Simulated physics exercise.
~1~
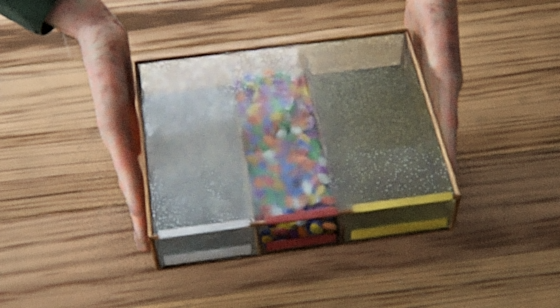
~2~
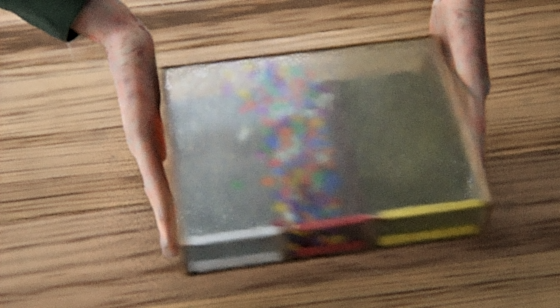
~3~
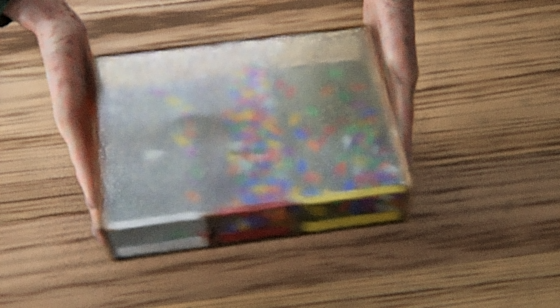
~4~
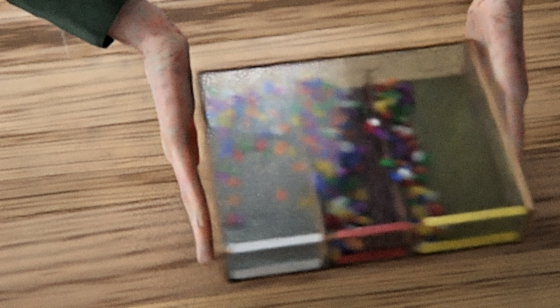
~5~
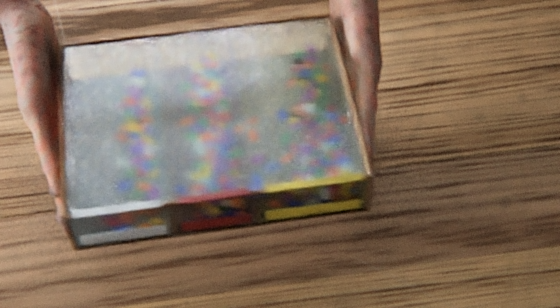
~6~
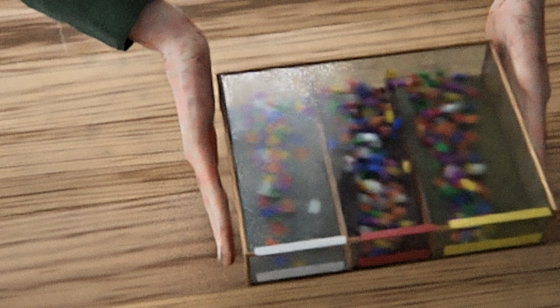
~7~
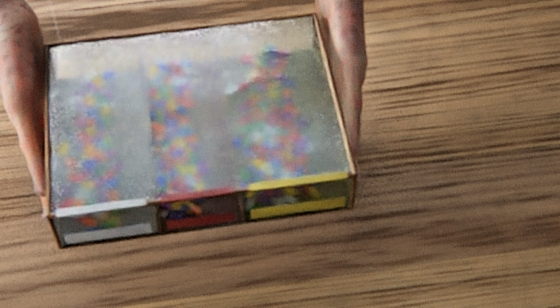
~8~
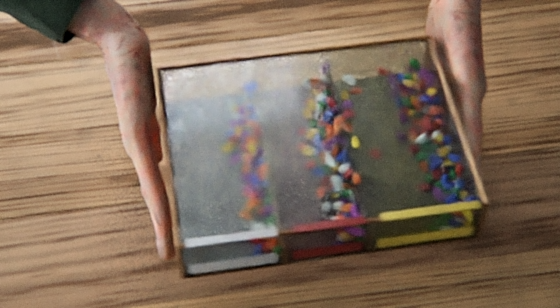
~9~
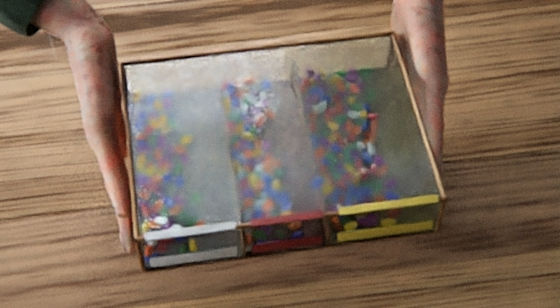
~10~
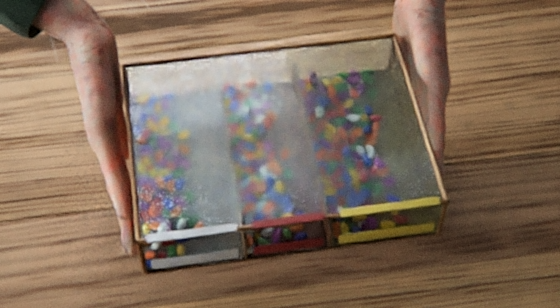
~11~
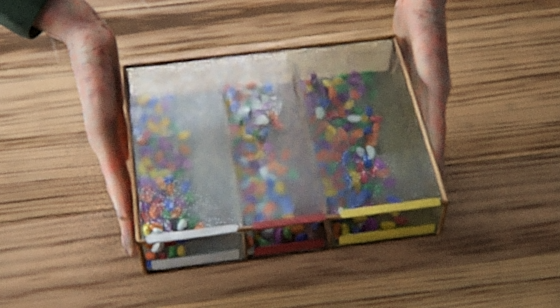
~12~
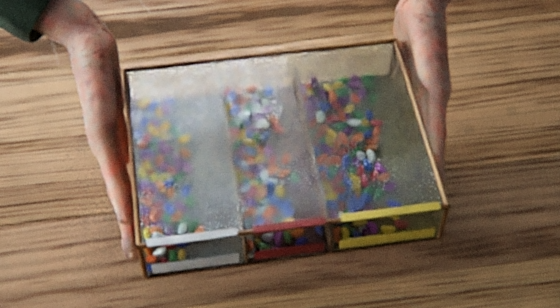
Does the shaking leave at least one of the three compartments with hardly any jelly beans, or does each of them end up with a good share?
Each compartment ends up with a good share. The jelly beans come to rest in the white, the red and the yellow compartments alike.
Many colourful jelly beans lie in the middle, red-marked compartment of a shallow box with a clear lid, seen from above over a wooden table. Two hands grip its sides, and white, red and yellow strips mark the compartments from left to right along the near edge. The hands shake the box right and left in wide swings, and the beans scatter over the partitions, first to the right, then to the left. The swings die down and the box steadies. At the end, beans lie in all three compartments, under the closed lid.
